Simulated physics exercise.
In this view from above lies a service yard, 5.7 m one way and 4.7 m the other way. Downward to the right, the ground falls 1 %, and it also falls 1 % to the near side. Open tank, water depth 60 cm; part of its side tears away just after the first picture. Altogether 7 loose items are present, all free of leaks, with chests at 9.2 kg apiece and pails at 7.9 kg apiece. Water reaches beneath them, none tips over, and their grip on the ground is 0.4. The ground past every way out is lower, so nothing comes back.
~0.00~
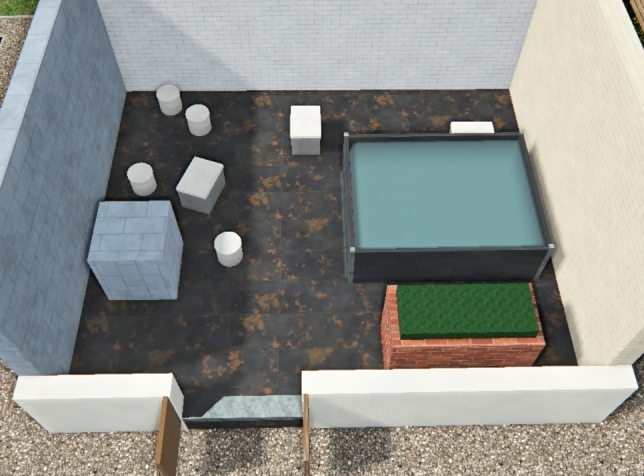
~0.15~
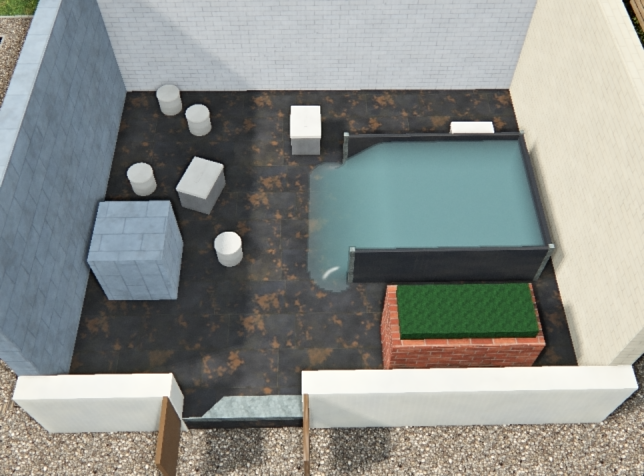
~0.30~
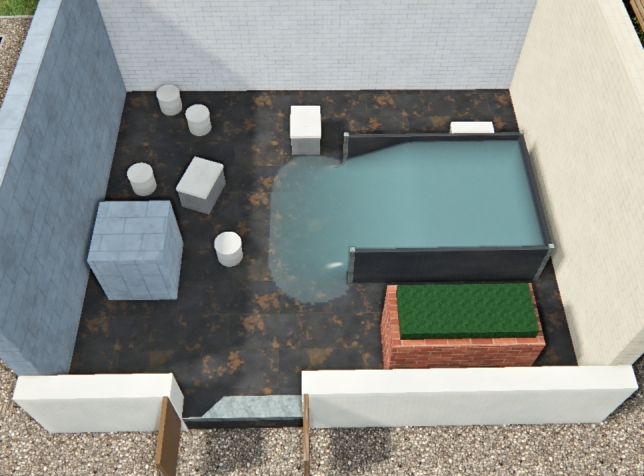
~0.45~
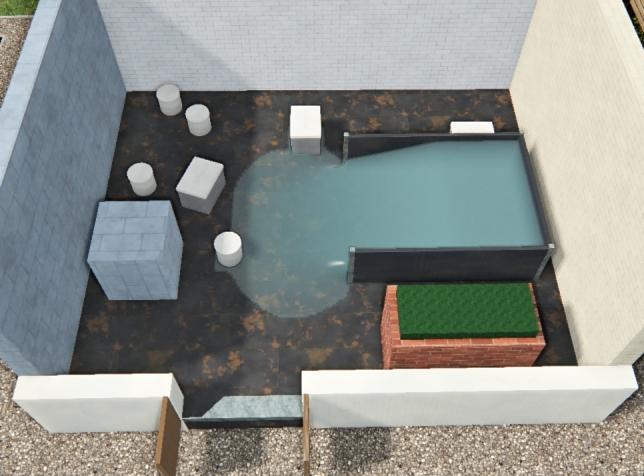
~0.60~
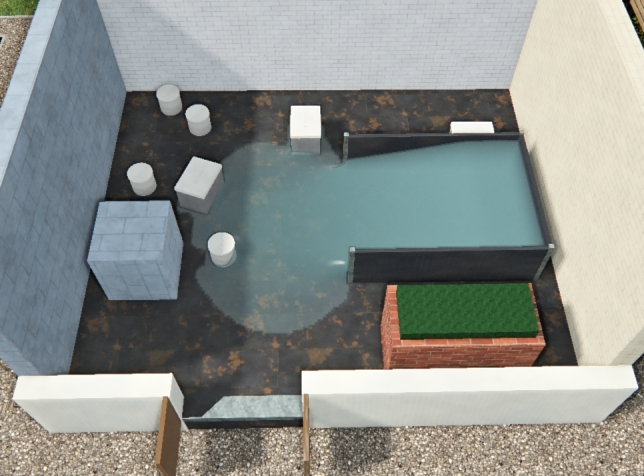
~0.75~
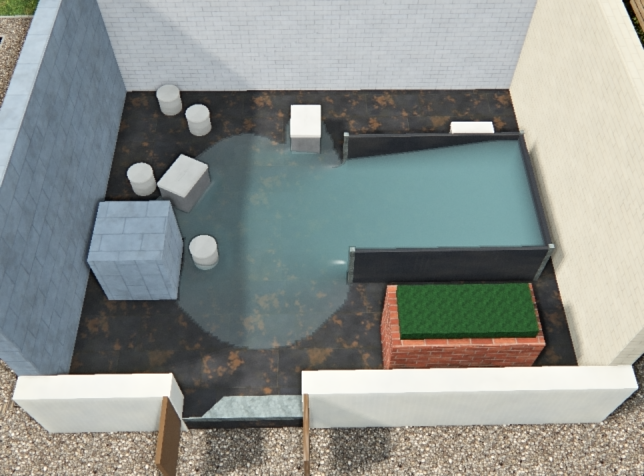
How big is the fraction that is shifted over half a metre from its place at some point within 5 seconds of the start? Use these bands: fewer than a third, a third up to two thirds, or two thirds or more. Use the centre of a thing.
It falls in two thirds or more.
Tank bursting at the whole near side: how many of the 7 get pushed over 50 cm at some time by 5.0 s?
Result: 0.
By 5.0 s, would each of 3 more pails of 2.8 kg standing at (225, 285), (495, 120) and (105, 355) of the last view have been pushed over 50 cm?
In that order: More, under, more.
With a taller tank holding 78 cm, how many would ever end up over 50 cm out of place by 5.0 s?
Under that setup the answer is 7.
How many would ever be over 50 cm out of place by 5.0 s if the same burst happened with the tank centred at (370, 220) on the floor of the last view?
That gives 7 of them.
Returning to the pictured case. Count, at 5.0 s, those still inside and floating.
The count is 4.
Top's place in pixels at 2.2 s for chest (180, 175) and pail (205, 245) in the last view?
Roughly (129, 142), then roughly (162, 364).
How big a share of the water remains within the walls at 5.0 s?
Somewhere near 88 percent, give or take.
After 1.1 s 1 of 7 are over 50 cm from their spots; 1 afloat.
After 2.2 s 3 of 7 are over 50 cm from their spots; 3 afloat.
After 3.5 s 4 of 7 are over 50 cm from their spots; 5 afloat.
After 5.0 s 6 of 7 are over 50 cm from their spots, and 6 have been at some point; 4 afloat.
